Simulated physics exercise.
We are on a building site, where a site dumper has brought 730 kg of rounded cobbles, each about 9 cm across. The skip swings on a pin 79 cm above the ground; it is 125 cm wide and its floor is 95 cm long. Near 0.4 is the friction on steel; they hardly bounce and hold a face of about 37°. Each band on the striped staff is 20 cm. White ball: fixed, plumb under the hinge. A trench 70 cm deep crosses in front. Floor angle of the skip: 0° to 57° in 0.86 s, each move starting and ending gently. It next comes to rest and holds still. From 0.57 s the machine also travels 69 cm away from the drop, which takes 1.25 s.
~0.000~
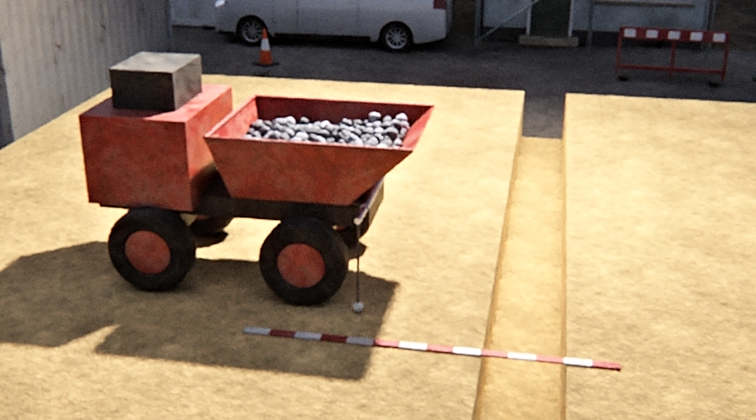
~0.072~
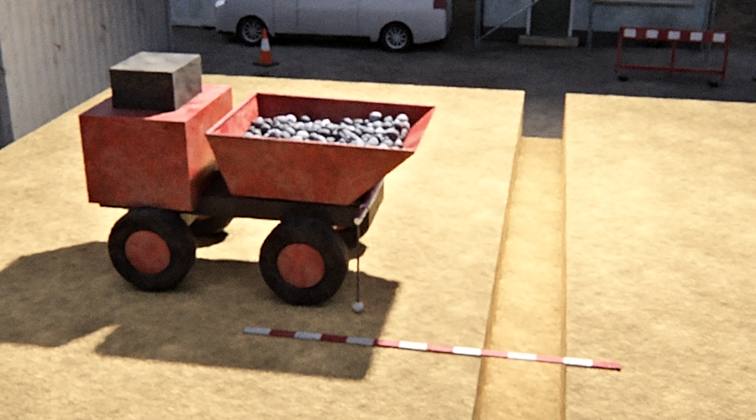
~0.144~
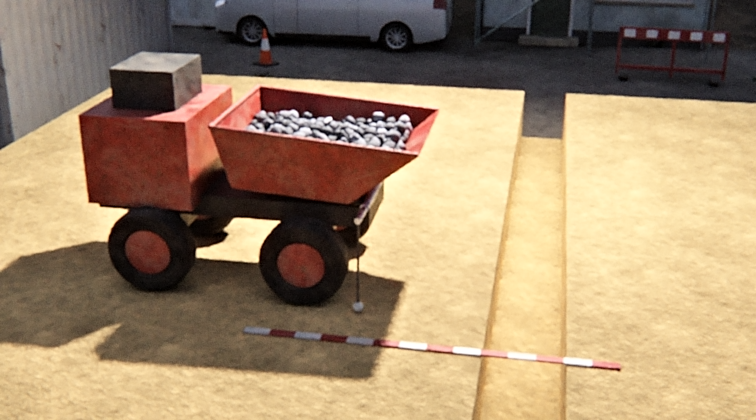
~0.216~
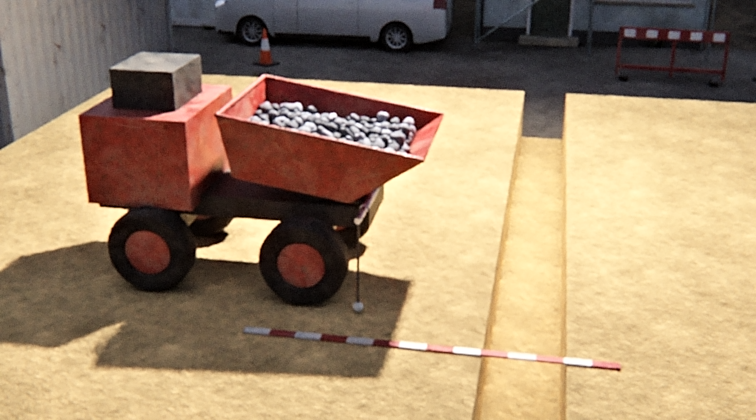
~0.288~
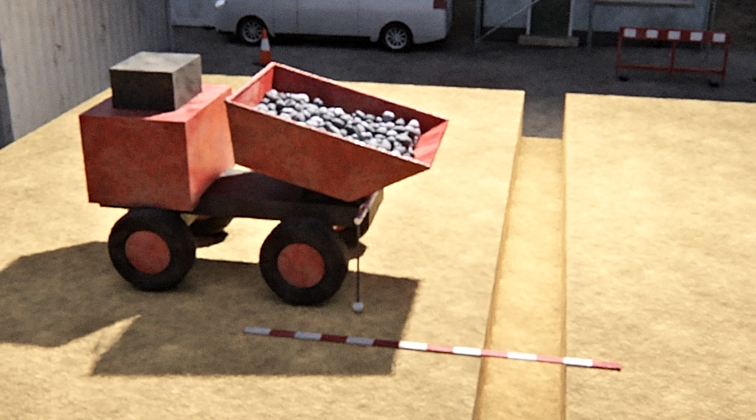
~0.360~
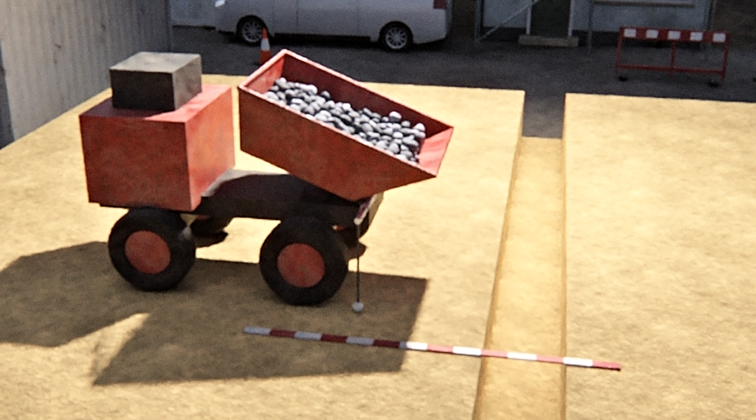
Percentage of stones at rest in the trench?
Some 25 percent.
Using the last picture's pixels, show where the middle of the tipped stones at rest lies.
Roughly at (441, 277).
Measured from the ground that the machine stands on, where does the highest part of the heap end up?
Close to 34 cm above that ground.
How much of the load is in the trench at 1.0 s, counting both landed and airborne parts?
Approx. 0 % of the load.
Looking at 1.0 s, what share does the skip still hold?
I'd say near 95 per cent is still held inside.
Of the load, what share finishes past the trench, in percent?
About 0 per cent.
After 0.6 s the floor is at 48°; 100 % in the skip; the foremost stones are at (434, 185).
After 1.0 s the floor is at 57°; 94 % in the skip, 6 % short of the trench; the foremost stones are at (470, 233).
After 2.3 s the floor is at 57°; 23 % in the skip, 50 % short of the trench, 27 % in the trench; the foremost stones are at (579, 355).
After 5.0 s the floor is at 57°; 0 % in the skip, 73 % short of the trench, 27 % in the trench; the foremost stones are at (585, 353).
